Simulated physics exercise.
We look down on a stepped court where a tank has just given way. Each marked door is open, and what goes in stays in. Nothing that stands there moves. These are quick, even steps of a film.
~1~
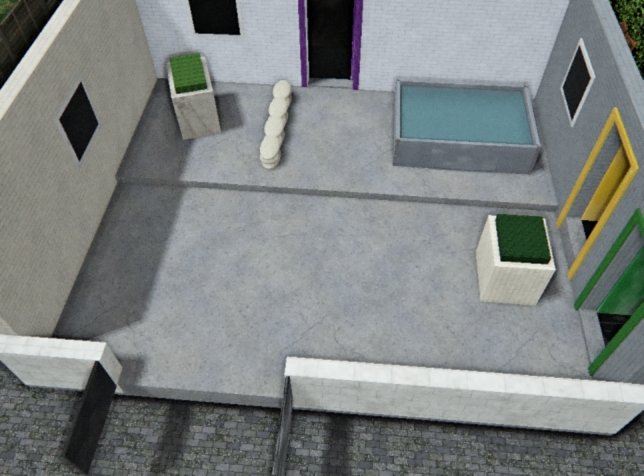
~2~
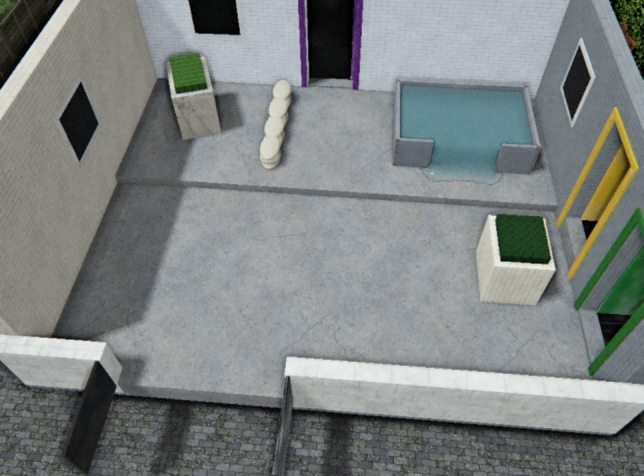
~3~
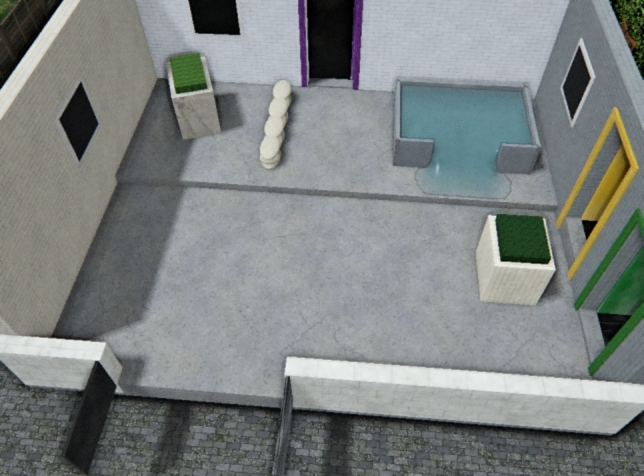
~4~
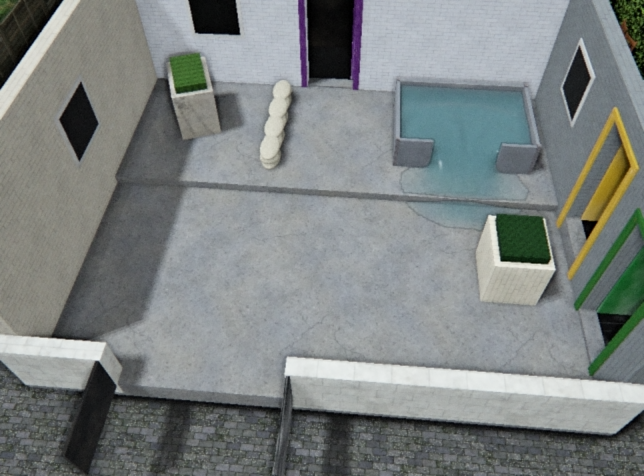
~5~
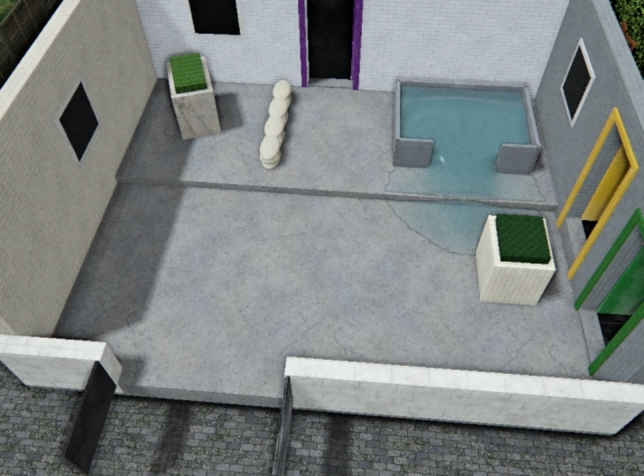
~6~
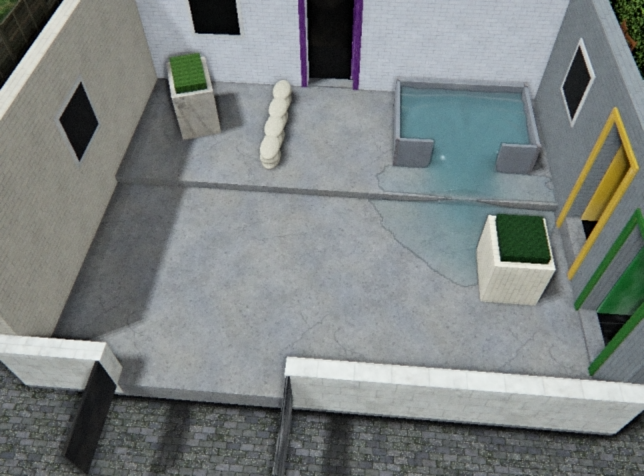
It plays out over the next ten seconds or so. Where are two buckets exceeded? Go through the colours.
In the end: The yellow door admits no more than that; the purple door admits no more than that; the green door lets in a lot.
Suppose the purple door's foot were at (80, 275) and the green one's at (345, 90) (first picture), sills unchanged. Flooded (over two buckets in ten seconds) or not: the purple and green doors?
Then: The purple one is under; the green one stays under.
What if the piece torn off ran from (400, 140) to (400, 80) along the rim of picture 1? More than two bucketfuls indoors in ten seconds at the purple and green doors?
My reading: The purple one passes that mark; the green one lets less in.
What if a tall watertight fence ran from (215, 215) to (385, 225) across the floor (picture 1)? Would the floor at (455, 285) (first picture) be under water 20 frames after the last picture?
Answer: Awash.
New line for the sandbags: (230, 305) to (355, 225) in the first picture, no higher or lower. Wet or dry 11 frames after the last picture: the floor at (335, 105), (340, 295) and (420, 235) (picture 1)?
As listed: Dry, wet, covered.
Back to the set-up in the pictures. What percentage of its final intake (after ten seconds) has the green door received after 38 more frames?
Near 45 in a hundred.
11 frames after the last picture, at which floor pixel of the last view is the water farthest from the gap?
I would point to (303, 382).
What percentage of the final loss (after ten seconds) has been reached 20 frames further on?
Roughly 5 per cent.
A moment on, water covers 20 % of the floor; the yellow door wet at the sill, nothing in, the purple door not reached, the green door not reached.
Next, water covers 30 % of the floor; the yellow door wet at the sill, nothing in, the purple door not reached, the green door wet at the sill, nothing in.
Then, water covers 40 % of the floor; the yellow door wet at the sill, nothing in, the purple door not reached, the green door wet at the sill, nothing in.
Later, water covers 50 % of the floor; the yellow door wet at the sill, nothing in, the purple door not reached, the green door over two buckets in.
In the end, water covers 60 % of the floor; the yellow door wet at the sill, nothing in, the purple door not reached, the green door over two buckets in.
